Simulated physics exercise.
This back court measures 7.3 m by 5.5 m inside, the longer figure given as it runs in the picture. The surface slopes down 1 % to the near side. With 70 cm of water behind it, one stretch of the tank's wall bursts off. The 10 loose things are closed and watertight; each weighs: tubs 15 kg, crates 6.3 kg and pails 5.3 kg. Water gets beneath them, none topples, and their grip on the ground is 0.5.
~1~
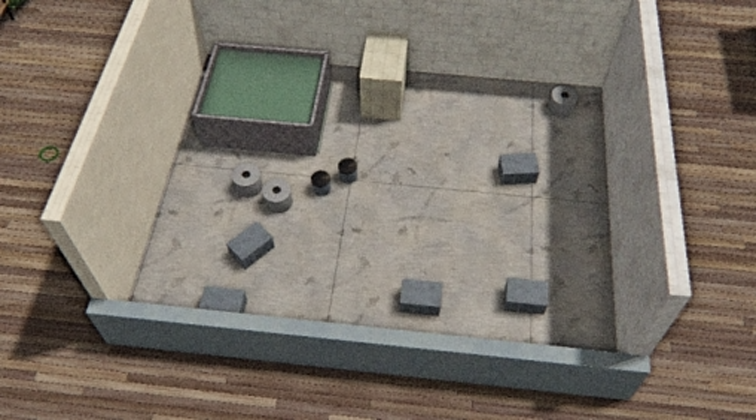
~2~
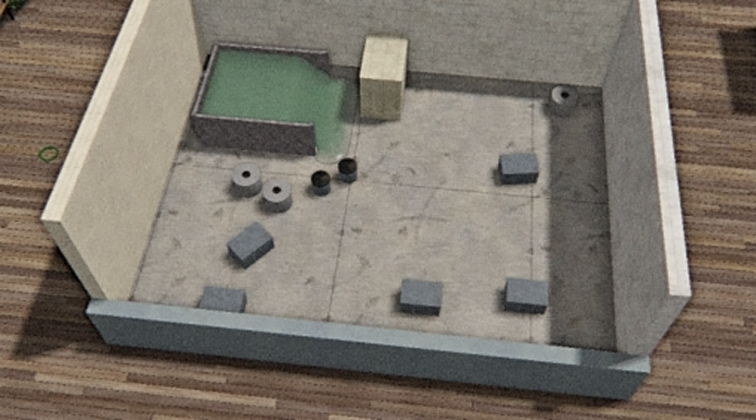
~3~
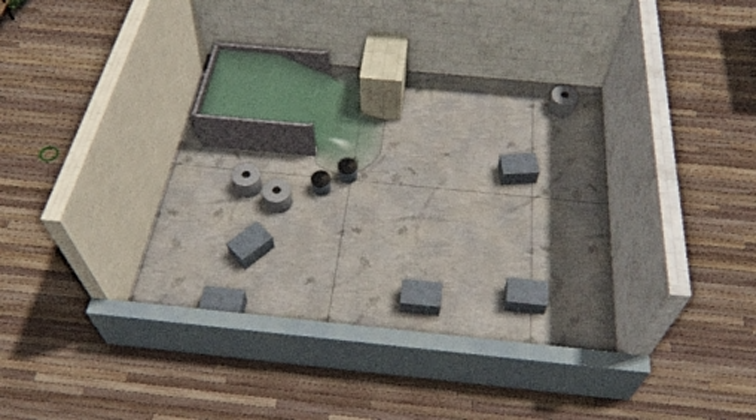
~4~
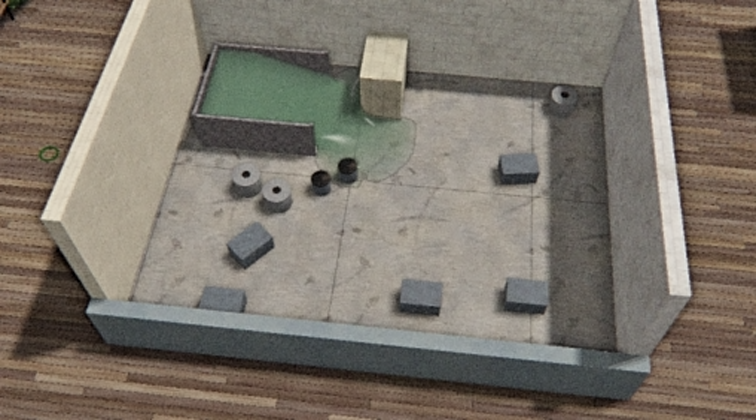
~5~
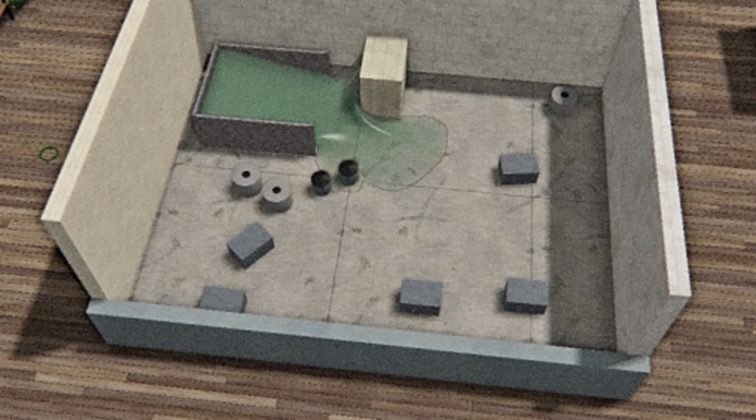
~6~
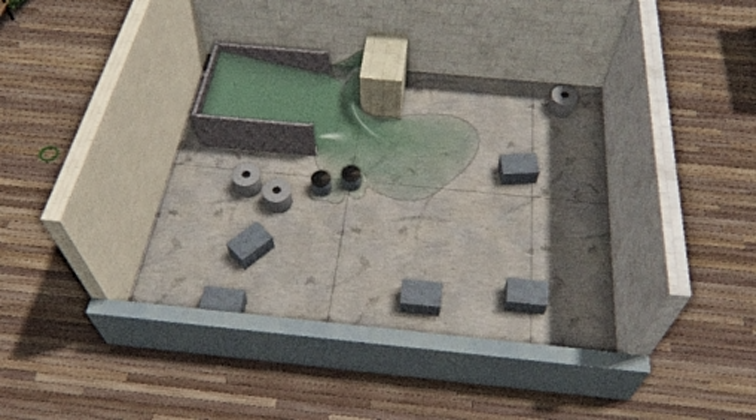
Walled courtyard with green water pouring from a tank's broken right side, spreading past a pale block and nudging a small dark pot.
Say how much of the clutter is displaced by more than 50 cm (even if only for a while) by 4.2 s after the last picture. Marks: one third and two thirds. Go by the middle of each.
It is one to two thirds.
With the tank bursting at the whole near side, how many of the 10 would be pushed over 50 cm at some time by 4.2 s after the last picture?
Then 7.
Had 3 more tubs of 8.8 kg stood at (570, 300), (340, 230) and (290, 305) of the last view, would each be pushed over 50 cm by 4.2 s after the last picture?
In that order: Over, short of it, less.
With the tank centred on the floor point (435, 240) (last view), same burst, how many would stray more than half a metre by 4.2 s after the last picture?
Then 6.
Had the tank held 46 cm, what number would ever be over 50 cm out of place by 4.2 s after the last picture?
In that case 4 of them.
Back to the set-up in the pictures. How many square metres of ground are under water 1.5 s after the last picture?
Roughly 25 m2.
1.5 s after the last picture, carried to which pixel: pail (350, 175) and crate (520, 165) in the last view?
Around (355, 224) and (592, 190).
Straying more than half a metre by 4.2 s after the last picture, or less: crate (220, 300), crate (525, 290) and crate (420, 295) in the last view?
In that order: Under, past it, over.
Then, 0.4 s after the last picture 1 of 10 are over 50 cm from their spots; 0 afloat.
Then, 1.5 s after the last picture 2 of 10 are over 50 cm from their spots; 1 afloat.
Then, 2.8 s after the last picture 4 of 10 are over 50 cm from their spots; 3 afloat.
Then, 4.2 s after the last picture 4 of 10 are over 50 cm from their spots, and 5 have been at some point; 4 afloat.
